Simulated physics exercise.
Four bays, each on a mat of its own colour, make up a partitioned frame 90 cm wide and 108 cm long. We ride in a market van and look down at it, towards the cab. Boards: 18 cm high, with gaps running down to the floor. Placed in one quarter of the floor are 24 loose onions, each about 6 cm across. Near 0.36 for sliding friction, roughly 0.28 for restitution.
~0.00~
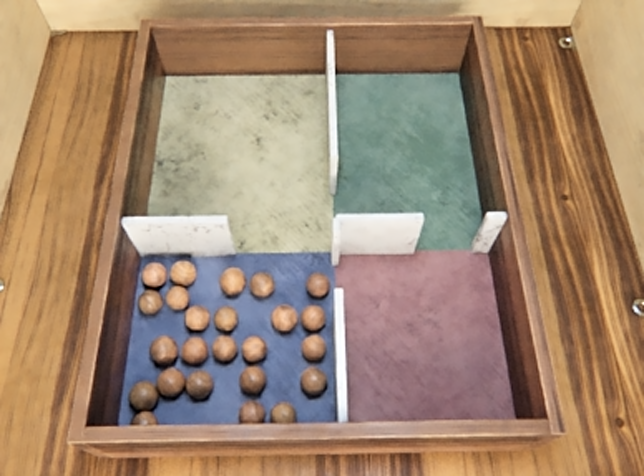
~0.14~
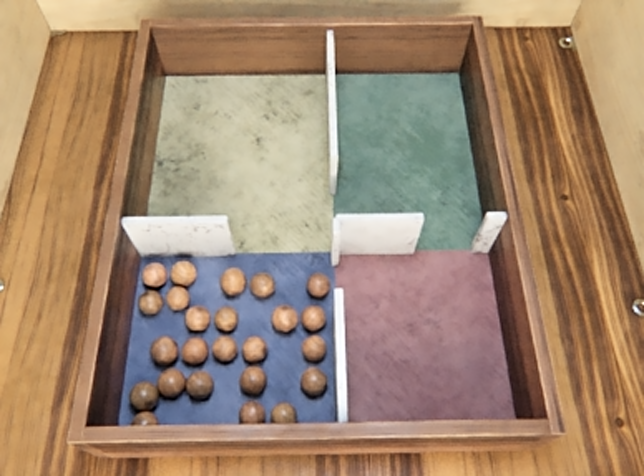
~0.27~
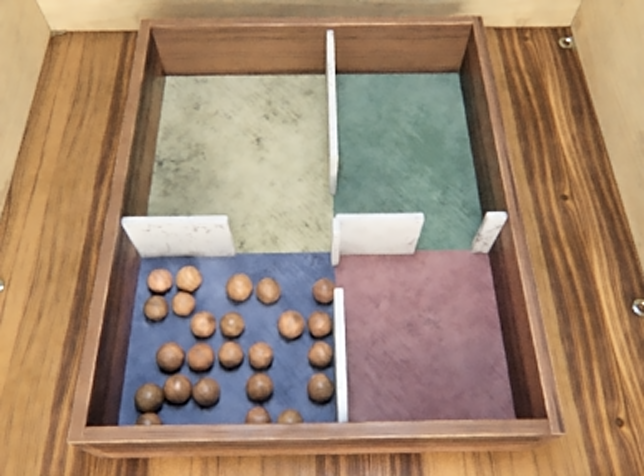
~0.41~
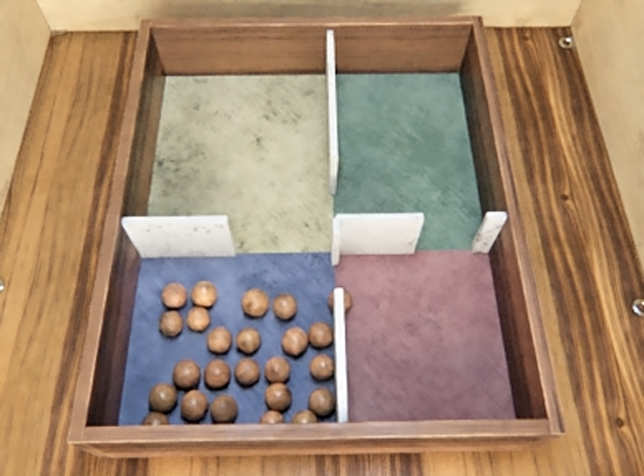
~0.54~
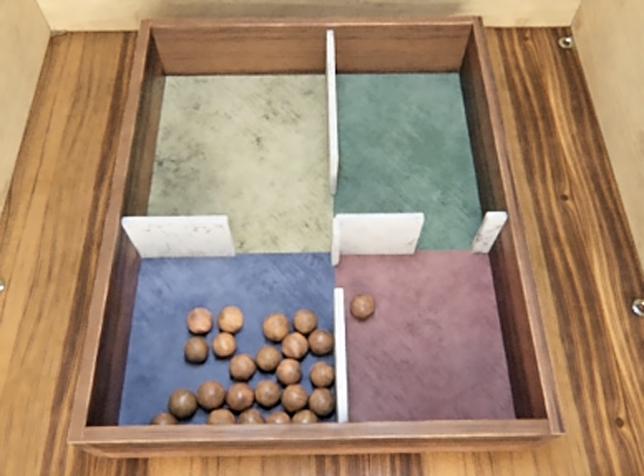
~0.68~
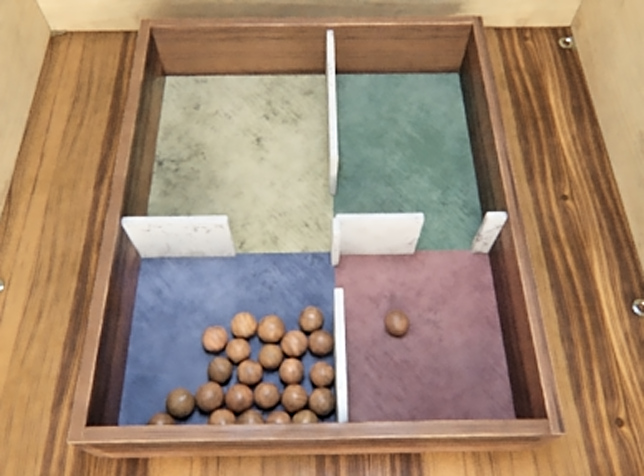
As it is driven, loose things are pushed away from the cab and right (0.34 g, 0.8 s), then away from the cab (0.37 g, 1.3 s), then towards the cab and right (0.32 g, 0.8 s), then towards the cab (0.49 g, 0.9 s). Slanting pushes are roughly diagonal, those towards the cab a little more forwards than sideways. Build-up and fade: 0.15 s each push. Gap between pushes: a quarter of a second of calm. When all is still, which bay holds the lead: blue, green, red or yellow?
The yellow bay.
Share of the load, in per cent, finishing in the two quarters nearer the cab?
That works out to roughly 80 percent.
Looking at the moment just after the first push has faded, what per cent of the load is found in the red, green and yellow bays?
The split is red 0, green 0, yellow 0 percent.
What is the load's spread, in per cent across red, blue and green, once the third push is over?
Red 10, blue 60, green 10 %.
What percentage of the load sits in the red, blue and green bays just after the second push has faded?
Well, you'd find red at 0, blue at 100 and green at 0 per cent.
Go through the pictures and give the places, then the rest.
Middle of the blue mat (232, 342); middle of the green mat (403, 154); middle of the red mat (422, 339); middle of the yellow mat (242, 156); 24 in the blue bay; the onion farthest behind, in the direction of the first push, is at (154, 275), in the first picture.
In the second picture, 24 in the blue bay; the onion farthest behind, in the direction of the first push, is at (155, 275).
In the third picture, 24 in the blue bay; the onion farthest behind, in the direction of the first push, is at (160, 281).
In the fourth picture, 1 in the red bay and 23 in the blue bay; the onion farthest behind, in the direction of the first push, is at (175, 296).
In the fifth picture, 1 in the red bay and 23 in the blue bay; the onion farthest behind, in the direction of the first push, is at (200, 321).
In the sixth picture, 1 in the red bay and 23 in the blue bay; the onion farthest behind, in the direction of the first push, is at (215, 339).
After push 1 (1.04 s), 1 in the red bay and 23 in the blue bay.
After push 2 (2.59 s), 1 in the red bay and 23 in the blue bay.
After push 3 (3.64 s), 3 in the red bay, 14 in the blue bay, 2 in the green bay and 5 in the yellow bay.
After push 4 (4.79 s), 3 in the red bay, 1 in the blue bay, 3 in the green bay and 17 in the yellow bay.
Outcome (at 5.28 s), 3 in the red bay, 1 in the blue bay, 3 in the green bay and 17 in the yellow bay.
